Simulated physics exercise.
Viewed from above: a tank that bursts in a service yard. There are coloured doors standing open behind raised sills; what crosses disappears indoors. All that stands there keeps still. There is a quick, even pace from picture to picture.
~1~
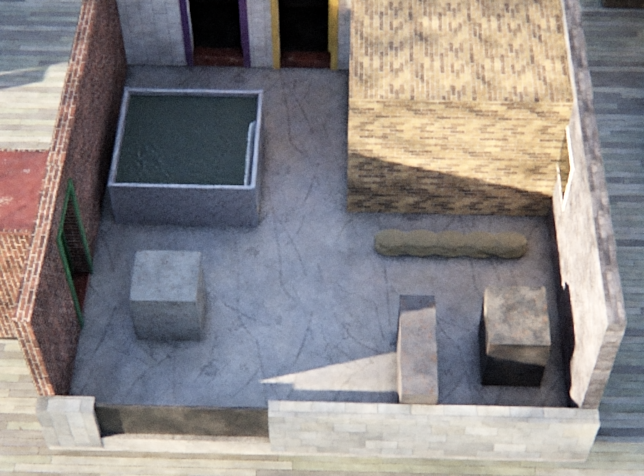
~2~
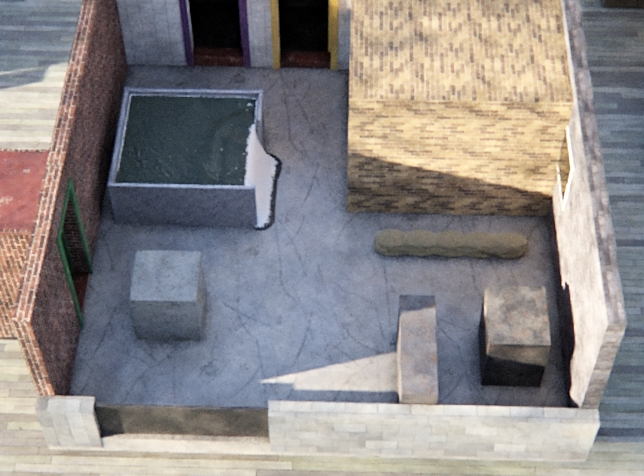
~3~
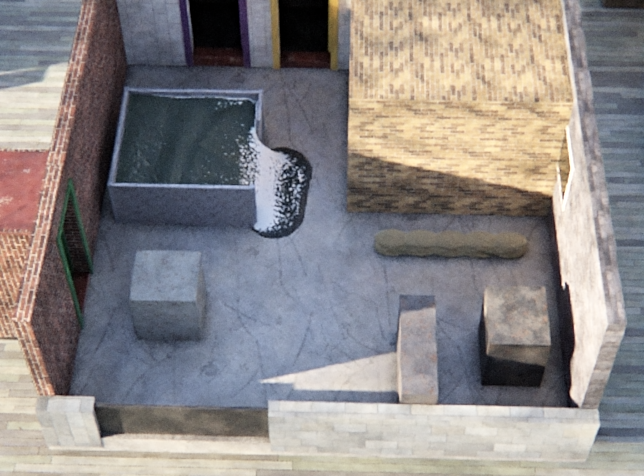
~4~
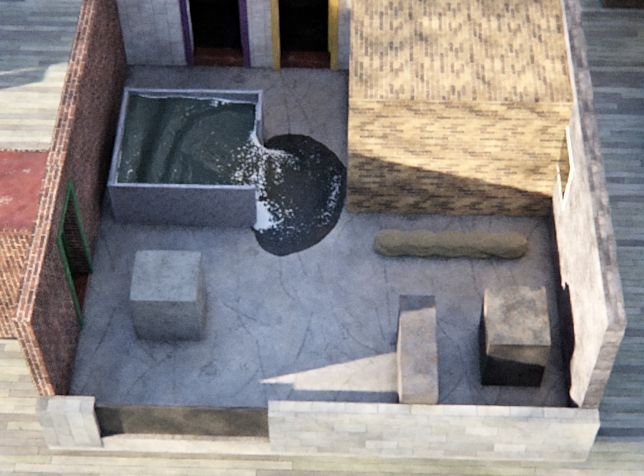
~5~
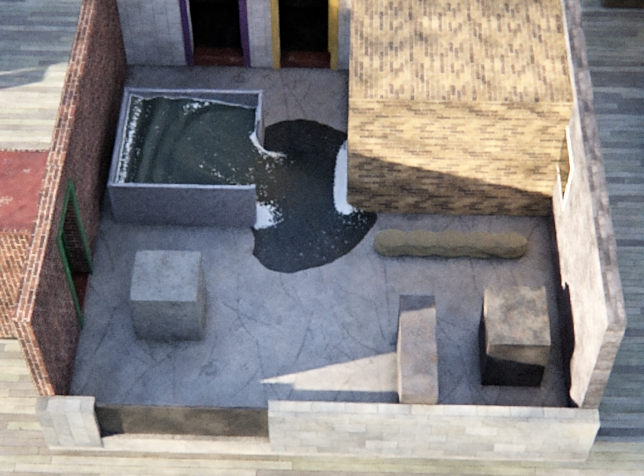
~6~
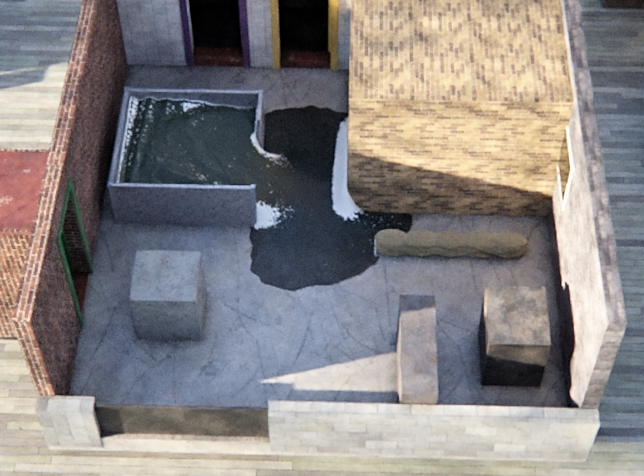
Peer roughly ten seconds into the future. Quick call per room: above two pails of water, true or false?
Green door: True; yellow door: True; purple door: False.
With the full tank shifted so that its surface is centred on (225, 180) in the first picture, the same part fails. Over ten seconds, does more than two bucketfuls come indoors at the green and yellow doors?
Checked in turn, the green door stays safely beneath; the yellow door stays safely beneath.
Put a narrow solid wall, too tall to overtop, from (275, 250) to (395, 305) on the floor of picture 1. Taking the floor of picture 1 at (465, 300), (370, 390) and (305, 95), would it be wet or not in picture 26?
Taking them in order, I'd say soaked, parched and soaked.
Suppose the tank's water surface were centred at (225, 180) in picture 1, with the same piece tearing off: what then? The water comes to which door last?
The door you want is the one in green.
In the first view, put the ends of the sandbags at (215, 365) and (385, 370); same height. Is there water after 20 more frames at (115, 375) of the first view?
Result at the point: Unwetted.
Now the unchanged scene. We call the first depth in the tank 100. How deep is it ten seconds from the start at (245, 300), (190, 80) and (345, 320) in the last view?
Around 6, 14 and 10 %.
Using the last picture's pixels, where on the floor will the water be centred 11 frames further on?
It's close to (279, 199).
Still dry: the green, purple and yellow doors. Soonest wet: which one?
The one in yellow.
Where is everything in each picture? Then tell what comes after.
In the first frame, still water in the water tank at (188, 140).
In the second frame, the front is at (257, 228), out from the gap at (256, 179).
In the third frame, water pours out at (256, 179) and has run to (291, 229).
In the fourth frame, the front is at (341, 170), out from the gap at (256, 180).
In the fifth frame, the front is at (370, 222), out from the gap at (256, 181).
In the sixth frame, the front is at (404, 228), out from the gap at (256, 181).
A moment on, water covers 30 % of the floor; the green door not reached, the yellow door wet at the sill, nothing in, the purple door not reached.
Next, water covers 45 % of the floor; the green door not reached, the yellow door over two buckets in, the purple door wet at the sill, nothing in.
Then, water covers 70 % of the floor; the green door not reached, the yellow door far over two buckets in, the purple door wet at the sill, nothing in.
Later, water covers 90 % of the floor; the green door under two buckets in, the yellow door far over two buckets in, the purple door wet at the sill, nothing in.
In the end, water covers 100 % of the floor; the green door over two buckets in, the yellow door far over two buckets in, the purple door wet at the sill, nothing in.
